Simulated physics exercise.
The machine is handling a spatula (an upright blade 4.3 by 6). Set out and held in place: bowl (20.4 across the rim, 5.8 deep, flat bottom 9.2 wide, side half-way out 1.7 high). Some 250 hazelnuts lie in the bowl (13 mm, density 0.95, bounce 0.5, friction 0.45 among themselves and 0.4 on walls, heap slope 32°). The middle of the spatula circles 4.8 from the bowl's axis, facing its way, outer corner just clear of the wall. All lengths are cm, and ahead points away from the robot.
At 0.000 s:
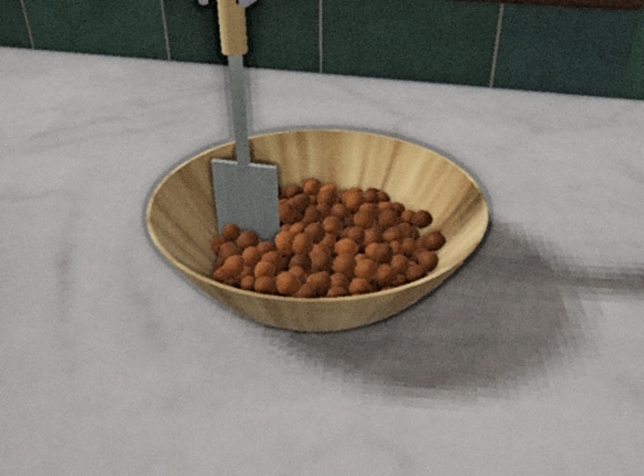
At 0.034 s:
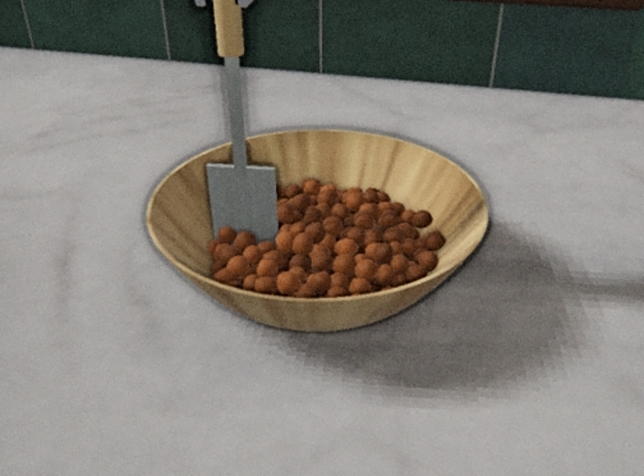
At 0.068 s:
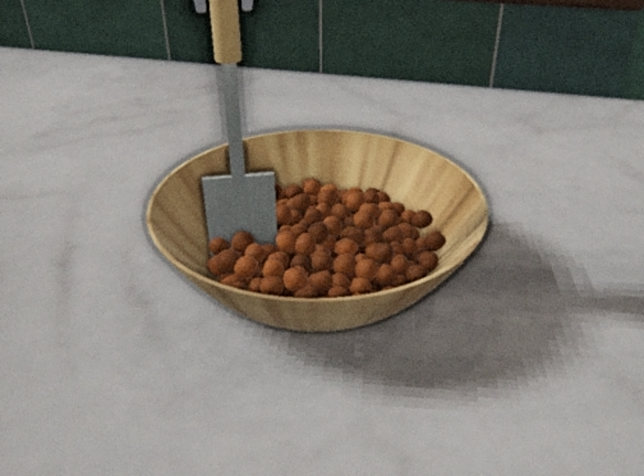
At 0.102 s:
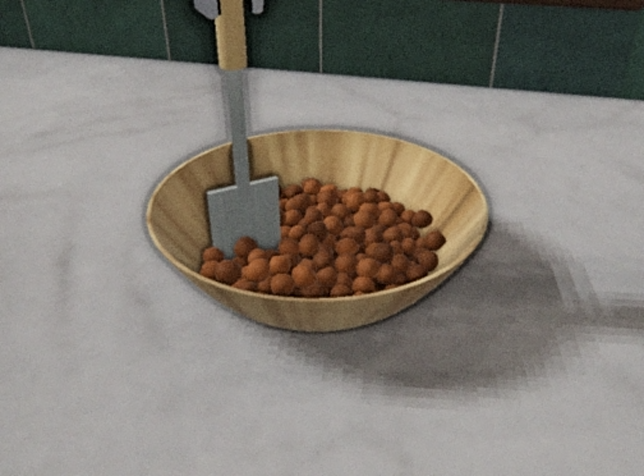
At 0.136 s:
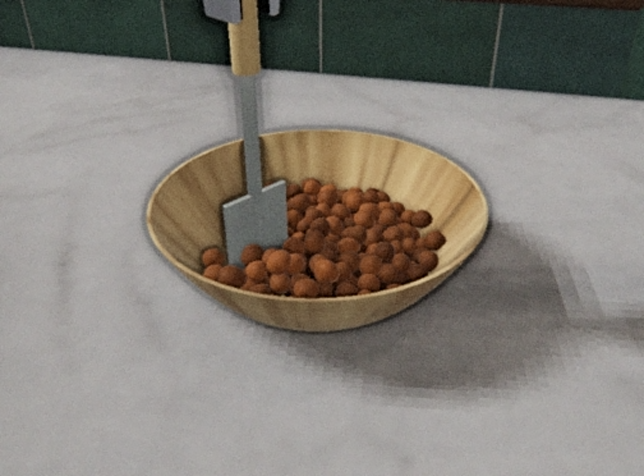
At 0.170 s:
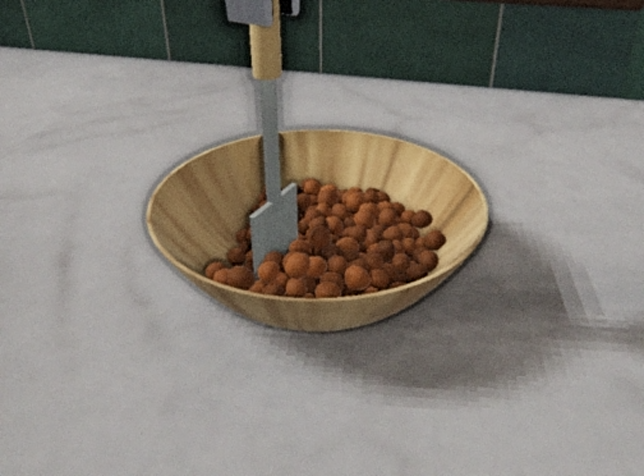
The clip shows a machine gripper holding an upright metal spatula in a wooden bowl of brown hazelnuts; the blade edges toward the viewer along the left side, then sweeps right while turning, pushing nearby nuts along.
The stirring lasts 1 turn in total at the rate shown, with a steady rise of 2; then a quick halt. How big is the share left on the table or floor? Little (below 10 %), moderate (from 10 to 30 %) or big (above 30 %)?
On the table or floor the share is little, below 10 %.
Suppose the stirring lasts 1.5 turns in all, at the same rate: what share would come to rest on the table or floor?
Then about 5 per cent.
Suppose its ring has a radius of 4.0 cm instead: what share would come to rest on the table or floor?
In that case some 0 per cent.
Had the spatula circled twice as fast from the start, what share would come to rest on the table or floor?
In that case some 25 per cent.
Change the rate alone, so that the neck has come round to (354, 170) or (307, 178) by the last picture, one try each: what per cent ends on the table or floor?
About 20 and 10 per cent.
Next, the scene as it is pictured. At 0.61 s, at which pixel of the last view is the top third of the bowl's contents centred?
Around (285, 183).
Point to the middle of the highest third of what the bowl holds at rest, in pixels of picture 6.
Around (269, 232).
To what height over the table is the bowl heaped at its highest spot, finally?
Some 5.5 cm.
After 0.39 s, 185° round, highest piece 8 above the table; 247 in the bowl, 1 on the table or floor, 1 in flight or on the tool.
After 0.61 s, 295° round, highest piece 7 above the table; 239 in the bowl, 8 on the table or floor, 2 in flight or on the tool.
After 0.91 s, 0° round, highest piece 5 above the table; 237 in the bowl, 12 on the table or floor.
After 1.61 s, 0° round, highest piece 5 above the table; 237 in the bowl, 12 on the table or floor.
At rest, 237 in the bowl, 12 on the table or floor. That is 5 % on the table or floor.
